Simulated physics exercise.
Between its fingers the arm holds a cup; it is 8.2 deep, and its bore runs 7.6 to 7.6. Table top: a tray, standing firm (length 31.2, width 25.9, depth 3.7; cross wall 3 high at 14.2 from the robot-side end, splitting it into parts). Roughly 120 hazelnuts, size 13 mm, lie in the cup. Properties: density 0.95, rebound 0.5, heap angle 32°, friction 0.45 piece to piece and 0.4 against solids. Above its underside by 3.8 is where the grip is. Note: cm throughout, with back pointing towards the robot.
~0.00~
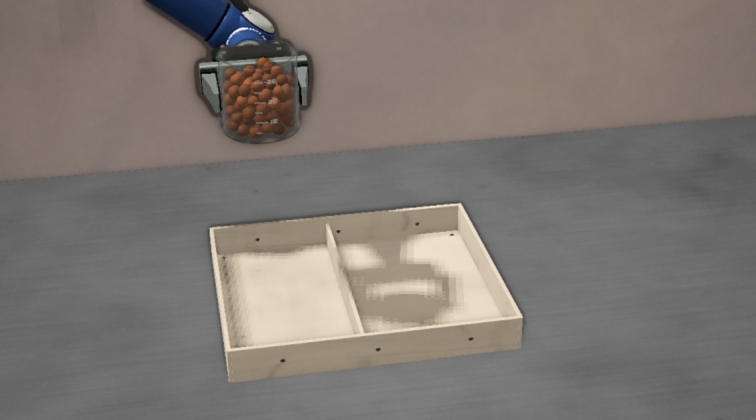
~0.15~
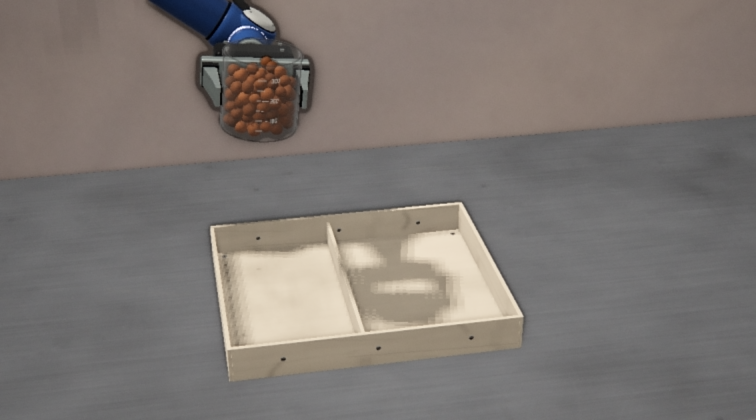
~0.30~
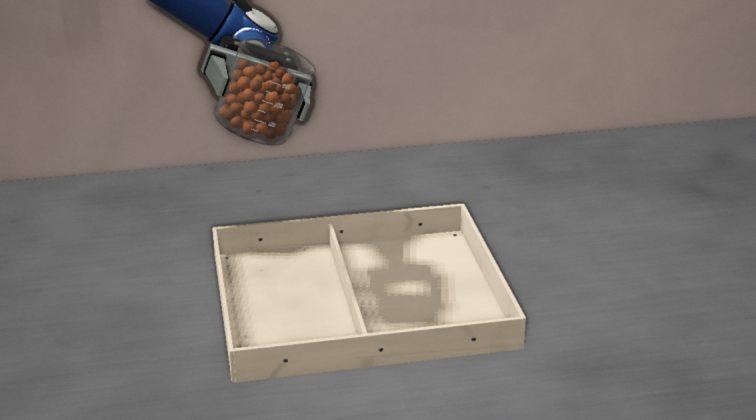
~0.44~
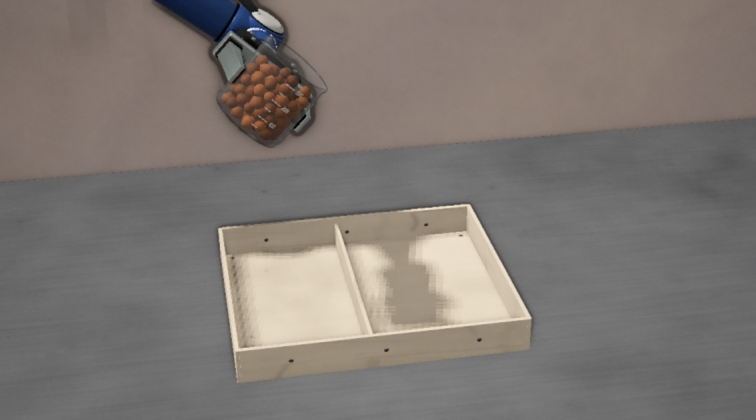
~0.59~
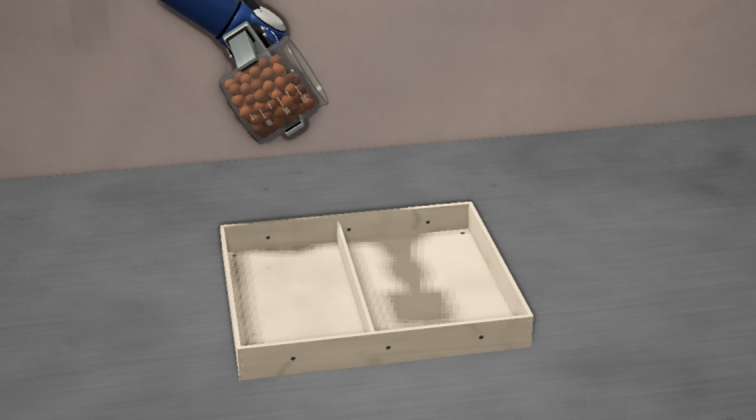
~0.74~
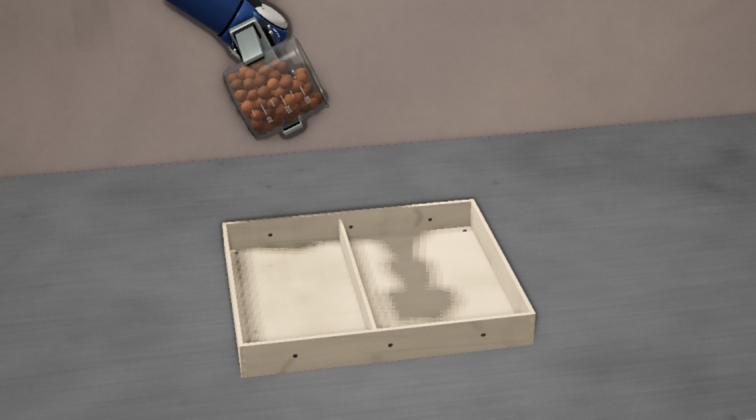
A blue robot arm with a grey gripper holds a clear cup of reddish-brown nuts at the upper left, before a plain pinkish-brown wall, seen from slightly above. Below it, on a grey table top, sits a shallow pale wooden tray split in two by a cross wall, with shadows falling inside. The arm steadily tilts the cup well over, the nuts staying inside, while the view shifts very slightly.
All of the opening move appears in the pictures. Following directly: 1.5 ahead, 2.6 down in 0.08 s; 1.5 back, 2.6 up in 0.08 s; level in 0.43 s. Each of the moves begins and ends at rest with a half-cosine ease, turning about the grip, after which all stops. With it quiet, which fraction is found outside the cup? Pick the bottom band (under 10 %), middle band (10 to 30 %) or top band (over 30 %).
Bottom band.
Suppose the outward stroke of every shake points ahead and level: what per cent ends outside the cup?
It comes to around 25 percent.
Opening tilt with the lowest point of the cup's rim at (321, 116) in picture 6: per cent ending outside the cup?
The share is about 20 percent.
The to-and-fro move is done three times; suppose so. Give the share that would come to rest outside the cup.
Roughly 10 in a hundred.
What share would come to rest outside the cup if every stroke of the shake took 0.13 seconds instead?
Roughly 0 in a hundred.
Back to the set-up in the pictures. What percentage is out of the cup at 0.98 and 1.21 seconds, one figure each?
At the first moment 0 per cent, at the second 5 per cent.
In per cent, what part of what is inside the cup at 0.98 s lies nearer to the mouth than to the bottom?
Around 35 per cent of it.
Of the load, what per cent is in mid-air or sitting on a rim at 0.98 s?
About 1 per cent.
By 0.98 s, tilted 61° forward, highest piece 29 above the table; 115 in the cup, 1 in flight or on a rim.
By 1.21 s, tilted 12° forward, highest piece 30 above the table; 113 in the cup, 3 in the far-side part.
By 1.53 s, level, highest piece 30 above the table; 113 in the cup, 3 in the far-side part.
By 2.58 s, level, highest piece 30 above the table; 113 in the cup, 3 in the far-side part.
Final count, 113 in the cup, 3 in the far-side part. That is 3 % outside the cup.
